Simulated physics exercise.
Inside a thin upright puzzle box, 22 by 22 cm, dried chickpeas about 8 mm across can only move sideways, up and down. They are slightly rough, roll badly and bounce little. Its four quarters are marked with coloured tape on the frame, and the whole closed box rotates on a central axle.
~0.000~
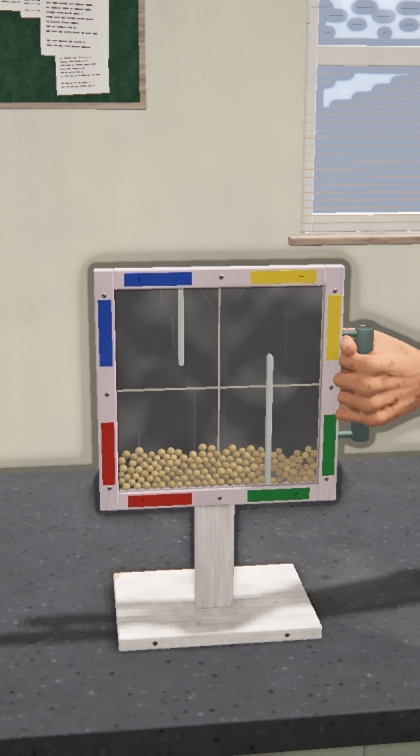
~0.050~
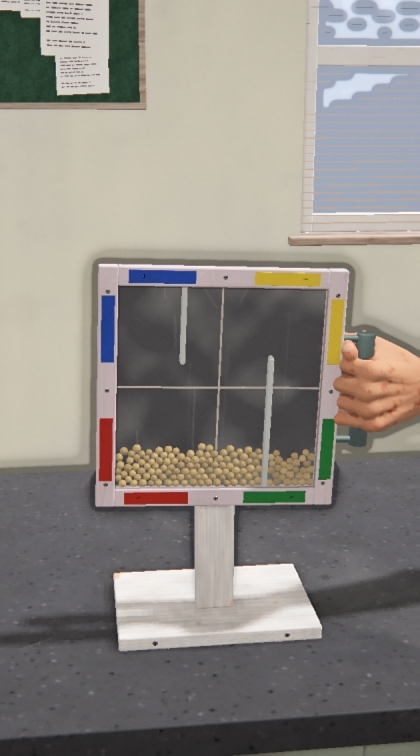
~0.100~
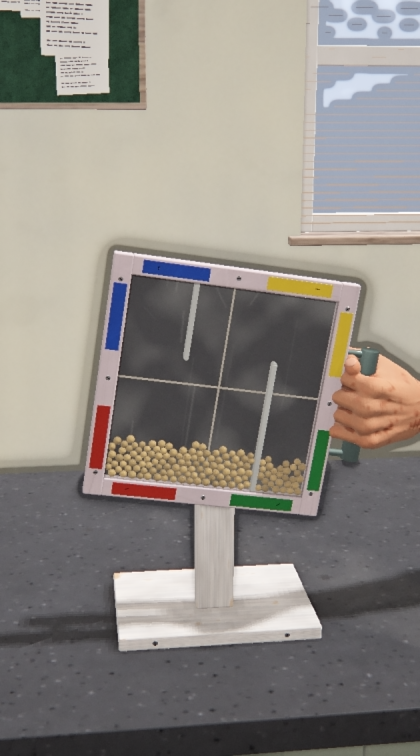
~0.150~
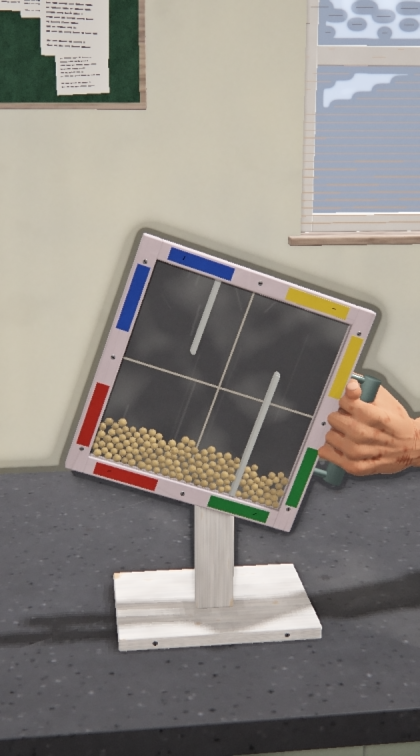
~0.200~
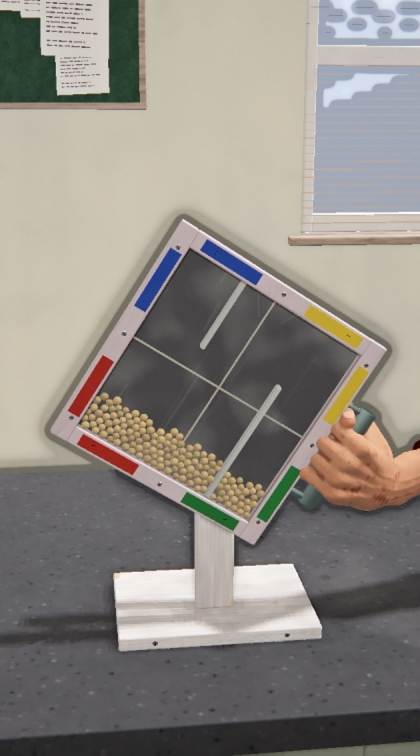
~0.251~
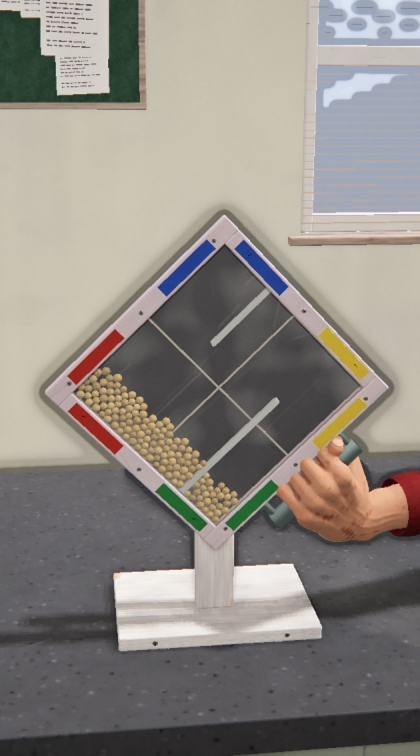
At first, a square box with coloured edge strips stands level on a white stand, small round tan balls lying along its bottom, a hand at its right side. The hand turns the box clockwise, slowly, then further, until it stands on one corner with the balls sloping along its lower left side.
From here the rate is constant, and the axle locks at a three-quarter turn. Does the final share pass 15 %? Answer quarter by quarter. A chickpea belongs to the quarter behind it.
Blue: Yes; green: No; red: Yes; yellow: No.
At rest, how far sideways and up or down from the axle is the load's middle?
About 2 cm left and 7 cm below.
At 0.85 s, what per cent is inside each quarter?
Blue quarter: 35; green quarter: 0; red quarter: 0; yellow quarter: 65.
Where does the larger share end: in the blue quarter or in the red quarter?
It is the blue quarter.
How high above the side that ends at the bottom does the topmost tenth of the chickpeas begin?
Roughly 10 cm.
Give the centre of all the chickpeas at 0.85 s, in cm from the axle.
Some 5 cm left and 6 cm below.
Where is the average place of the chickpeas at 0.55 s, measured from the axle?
Some 6 cm left and 1 cm above.
After 0.85 s it has turned 203°, the chickpeas' middle is 5 cm left of and 6 cm below the axle; by quarter, blue 35 %, yellow 65 %.
After 1.18 s it has turned 270°, the chickpeas' middle is 7 cm left of and 1 cm above the axle; by quarter, blue 40 %, yellow 60 %.
At rest by 2.3 s, blue 55 %, green 0 %, red 40 %, yellow 5 %.
